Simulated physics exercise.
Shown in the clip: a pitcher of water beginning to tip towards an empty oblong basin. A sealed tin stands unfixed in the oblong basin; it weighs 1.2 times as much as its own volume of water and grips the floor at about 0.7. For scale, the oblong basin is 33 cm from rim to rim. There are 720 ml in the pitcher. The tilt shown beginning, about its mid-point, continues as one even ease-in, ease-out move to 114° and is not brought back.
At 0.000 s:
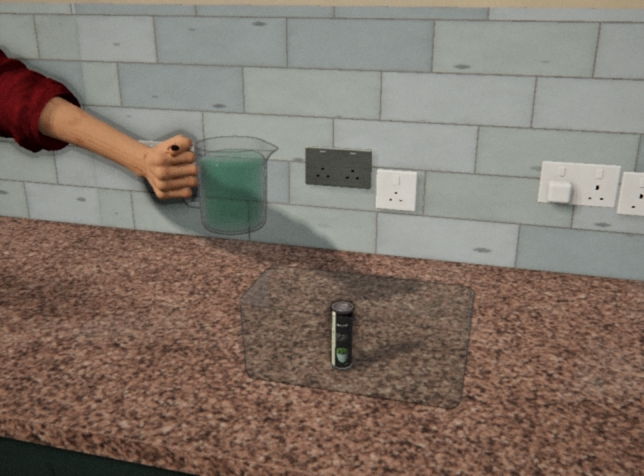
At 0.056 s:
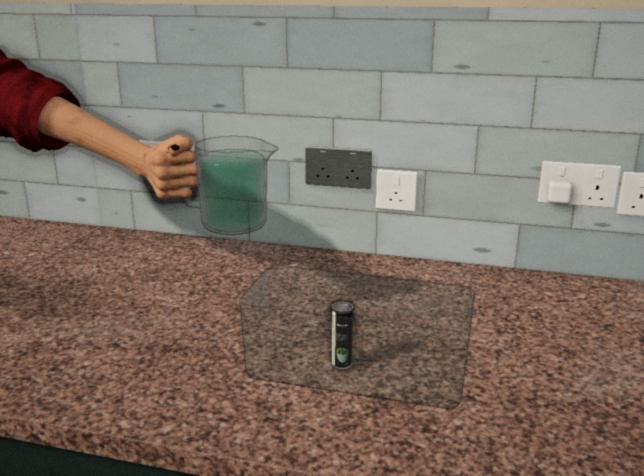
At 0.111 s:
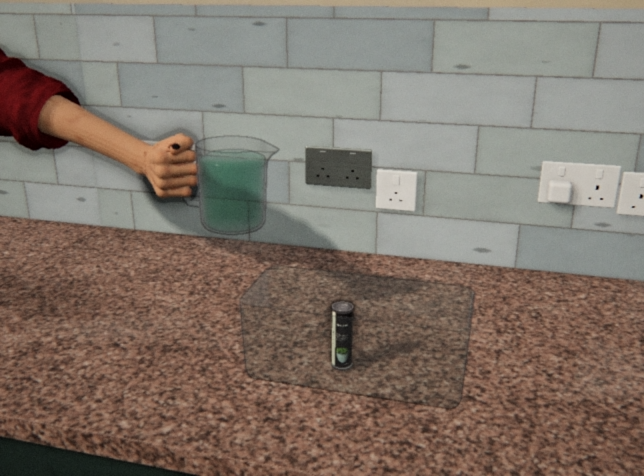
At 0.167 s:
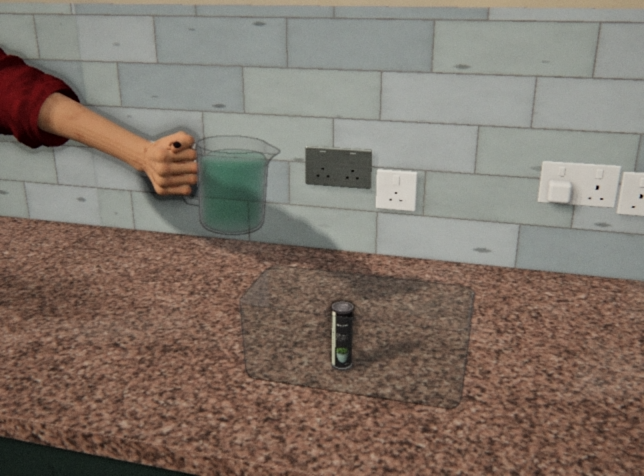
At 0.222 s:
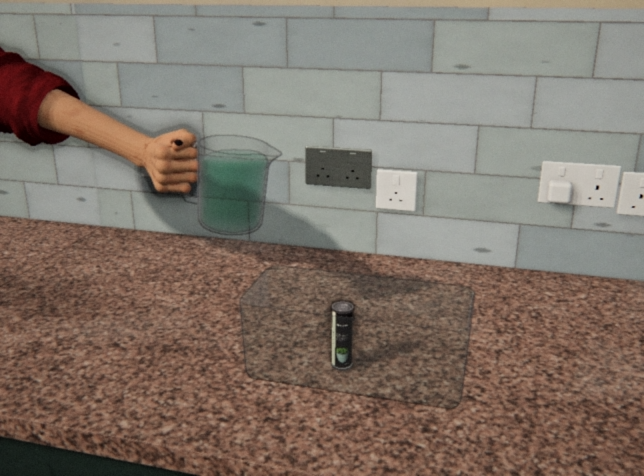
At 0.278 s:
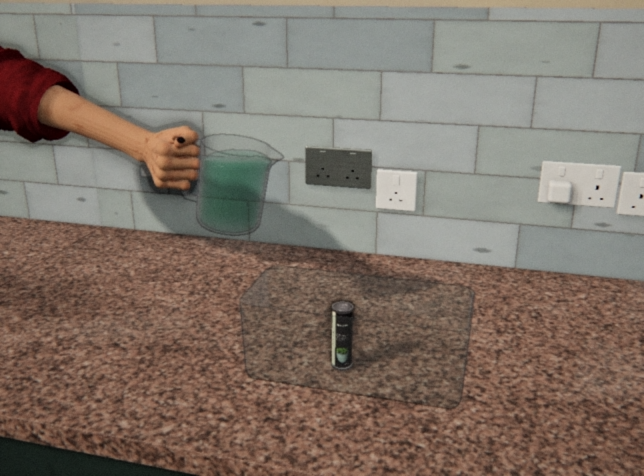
At the start, a hand in a red sleeve holds a clear pitcher of green liquid upright, left of an empty see-through basin and a small dark tin on a speckled counter. The pitcher stays almost still, then the hand tilts it slightly to the right, its liquid still inside.
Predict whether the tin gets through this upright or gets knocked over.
I'd say it will come down.
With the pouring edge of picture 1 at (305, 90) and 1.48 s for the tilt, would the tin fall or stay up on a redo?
It does not tip.
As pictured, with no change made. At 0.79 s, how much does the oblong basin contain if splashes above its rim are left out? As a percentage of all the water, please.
5 %, give or take.
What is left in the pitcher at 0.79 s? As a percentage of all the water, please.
Portion remaining: Approx. 80 per cent.
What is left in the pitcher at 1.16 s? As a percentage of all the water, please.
Close to 24 percent of the total.
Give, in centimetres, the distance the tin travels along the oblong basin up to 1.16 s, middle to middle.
Near 2 cm.
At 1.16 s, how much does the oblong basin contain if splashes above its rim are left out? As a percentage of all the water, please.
About 58 per cent.
After 0.79 s the tilt is 63° and 81 per cent is still to pour; the tin stands where it began.
After 1.16 s the tilt is 102° and 23 per cent is still to pour; the tin stands 2 cm from where it began.
After 1.55 s the tilt is 114° and 0 per cent is still to pour; the tin lies on its side.
After 1.98 s the tilt is 114° and 0 per cent is still to pour; the tin lies on its side.
In the end the tin lies on its side.
